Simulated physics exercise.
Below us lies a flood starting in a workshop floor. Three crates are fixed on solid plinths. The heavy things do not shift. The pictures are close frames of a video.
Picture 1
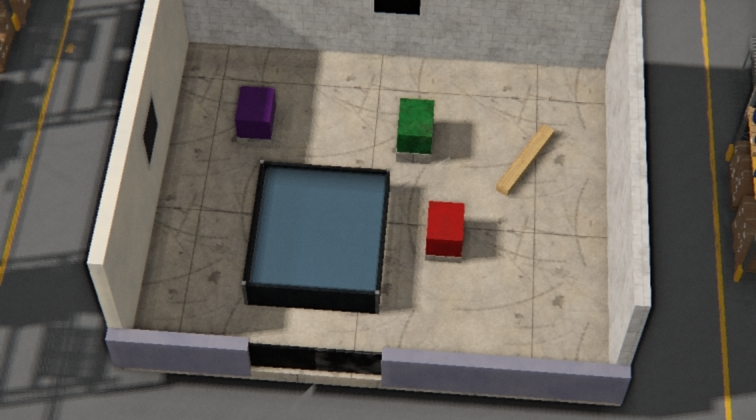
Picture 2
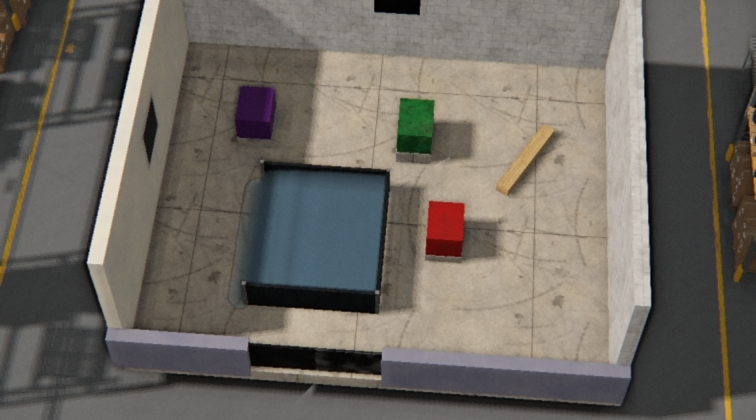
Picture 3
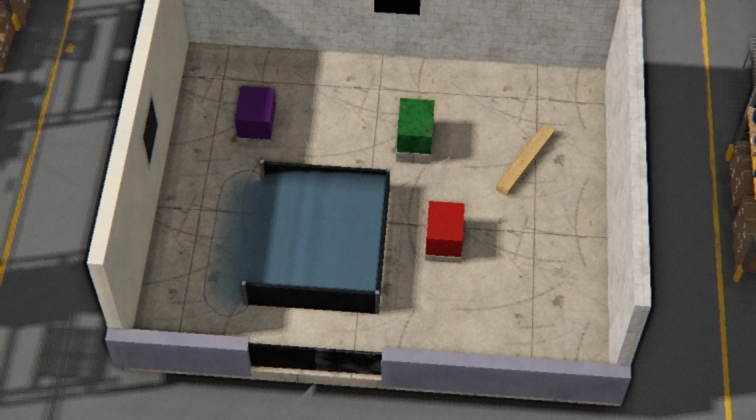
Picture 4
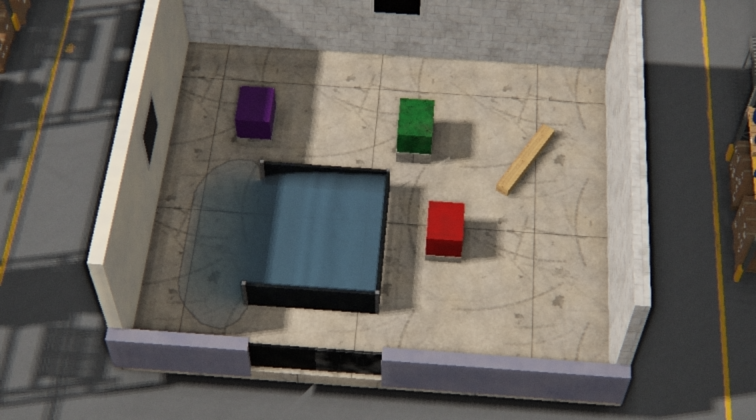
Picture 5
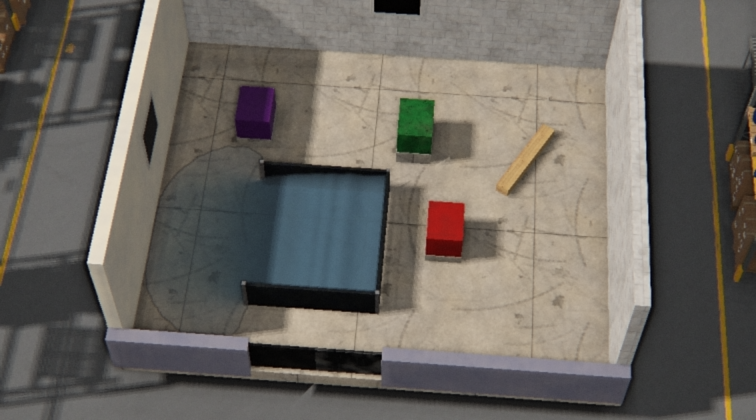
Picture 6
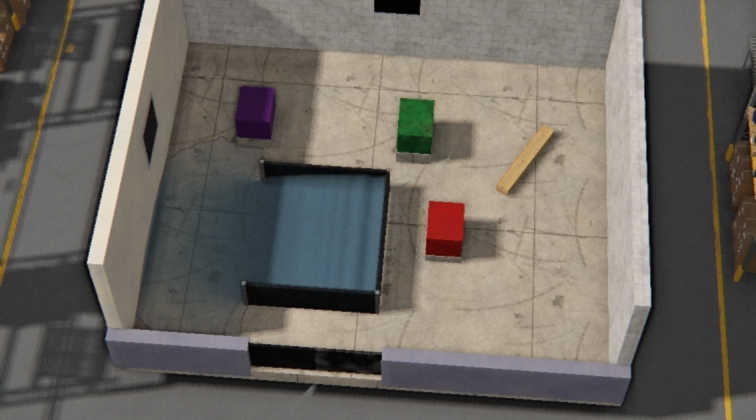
Water pours from the left side of the tank and spreads across the workshop floor.
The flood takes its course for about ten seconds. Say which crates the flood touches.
One by one: The red crate escapes dry; the purple crate escapes dry; the green crate escapes dry.
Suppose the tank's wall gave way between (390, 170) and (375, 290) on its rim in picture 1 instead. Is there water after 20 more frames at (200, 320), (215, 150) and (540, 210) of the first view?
In turn: No water, no water, awash.
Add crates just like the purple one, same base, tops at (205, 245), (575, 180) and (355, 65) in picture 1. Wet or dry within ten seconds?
In turn: Is topped, remains dry, is spared.
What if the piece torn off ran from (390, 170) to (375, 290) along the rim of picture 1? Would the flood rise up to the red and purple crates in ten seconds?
Then: The red one is topped, the purple one escapes it.
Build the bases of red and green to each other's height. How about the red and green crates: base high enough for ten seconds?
In short: The red one escapes it, the green one escapes it.
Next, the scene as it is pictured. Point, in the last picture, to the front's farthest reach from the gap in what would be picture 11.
At about (178, 103).
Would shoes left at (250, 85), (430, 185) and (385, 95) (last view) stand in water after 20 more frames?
One after the other: Under water, dry, free of water.
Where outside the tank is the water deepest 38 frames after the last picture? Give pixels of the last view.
Close to (600, 383).
A moment on, water covers 20 % of the floor; the red crate not reached, the purple crate water round its plinth, the green crate not reached.
Next, water covers 25 % of the floor; the red crate not reached, the purple crate water round its plinth, the green crate not reached.
Then, water covers 35 % of the floor; the red crate not reached, the purple crate water round its plinth, the green crate not reached.
Later, water covers 80 % of the floor; the red crate water round its plinth, the purple crate water round its plinth, the green crate water round its plinth.
In the end, water covers 95 % of the floor; the red crate stayed above the water, the purple crate stayed above the water, the green crate stayed above the water.
